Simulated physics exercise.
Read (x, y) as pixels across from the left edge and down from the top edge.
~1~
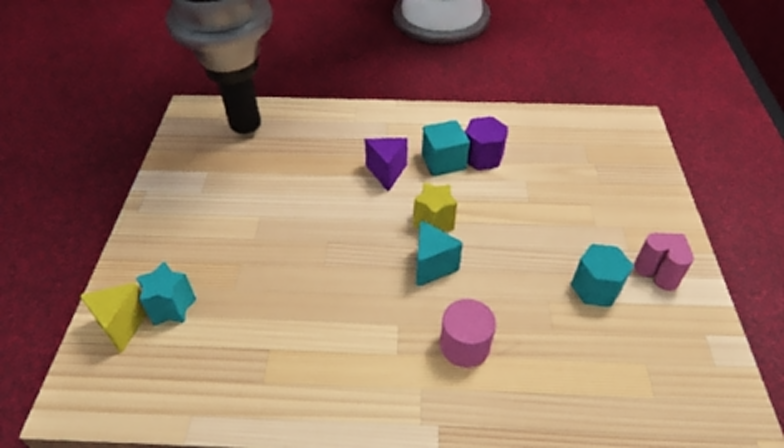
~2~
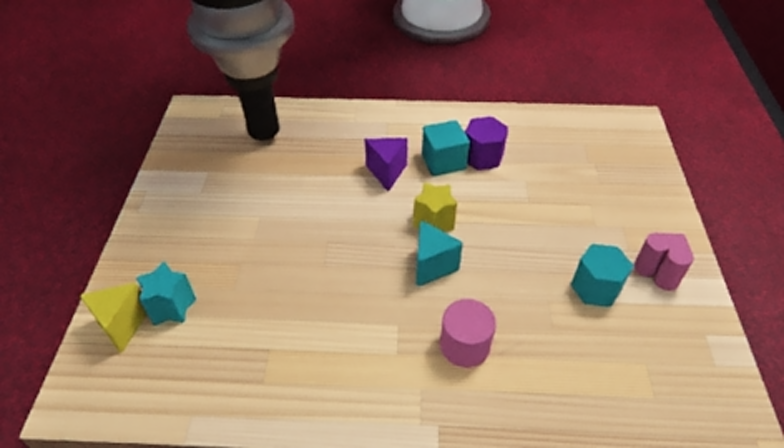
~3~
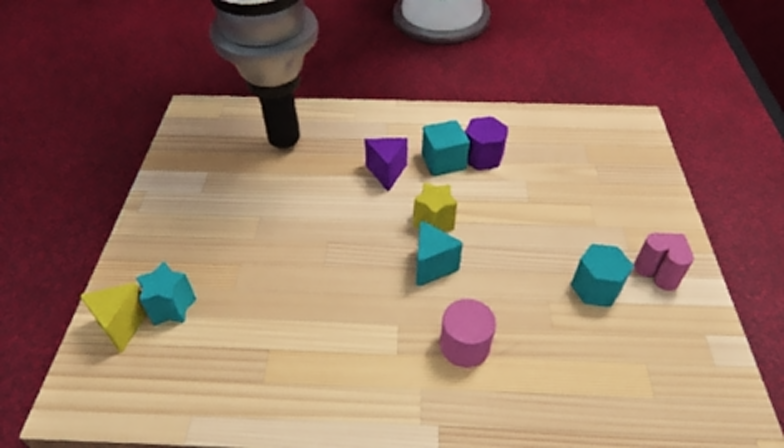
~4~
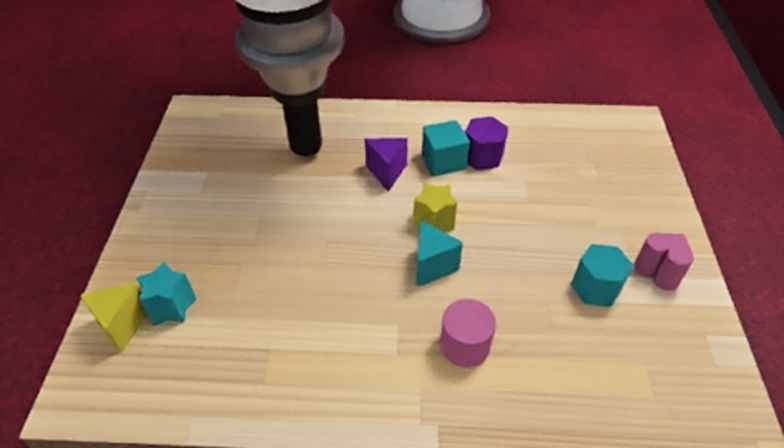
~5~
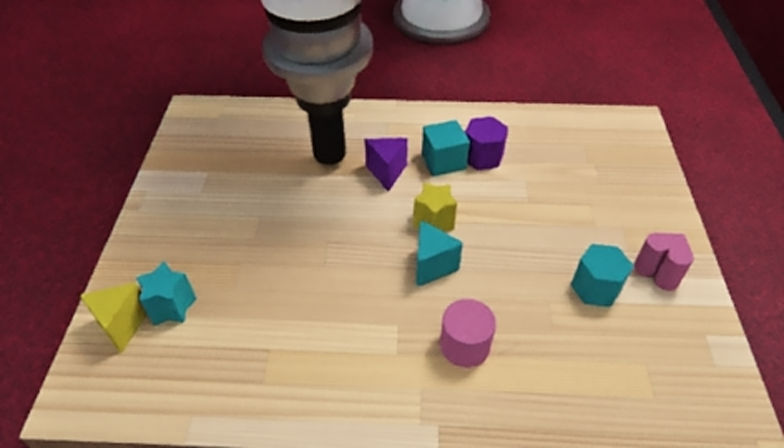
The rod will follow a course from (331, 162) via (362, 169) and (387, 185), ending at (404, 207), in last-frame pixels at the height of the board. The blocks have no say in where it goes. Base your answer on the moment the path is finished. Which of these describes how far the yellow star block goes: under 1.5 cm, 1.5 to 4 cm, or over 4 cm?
Its final spot will lie within 1.5 cm of the current one.
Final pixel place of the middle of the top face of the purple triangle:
It ends at (425, 158).
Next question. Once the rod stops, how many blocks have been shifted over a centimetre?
I predict one.
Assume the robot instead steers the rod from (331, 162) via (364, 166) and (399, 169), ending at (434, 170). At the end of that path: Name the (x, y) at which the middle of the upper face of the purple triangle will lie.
Answer: (444, 164).
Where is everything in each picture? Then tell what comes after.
The first picture shows rod tip (246, 125); block tops, purple triangle (387, 146); yellow star block (436, 196).
The second picture shows rod (264, 131); blocks unchanged.
The third picture shows rod (284, 139); blocks unchanged.
The fourth picture shows rod (306, 146); blocks unchanged.
The fifth picture shows rod (330, 155); purple triangle (387, 146); yellow star block (436, 196).
The first path, step by step. One third of the way, rod (362, 163); purple triangle (397, 149), turned 15° clockwise.
Two thirds of the way, rod (388, 178); purple triangle (419, 156), turned 20° clockwise.
At the end, rod (404, 200); purple triangle (425, 158); yellow star block in place.
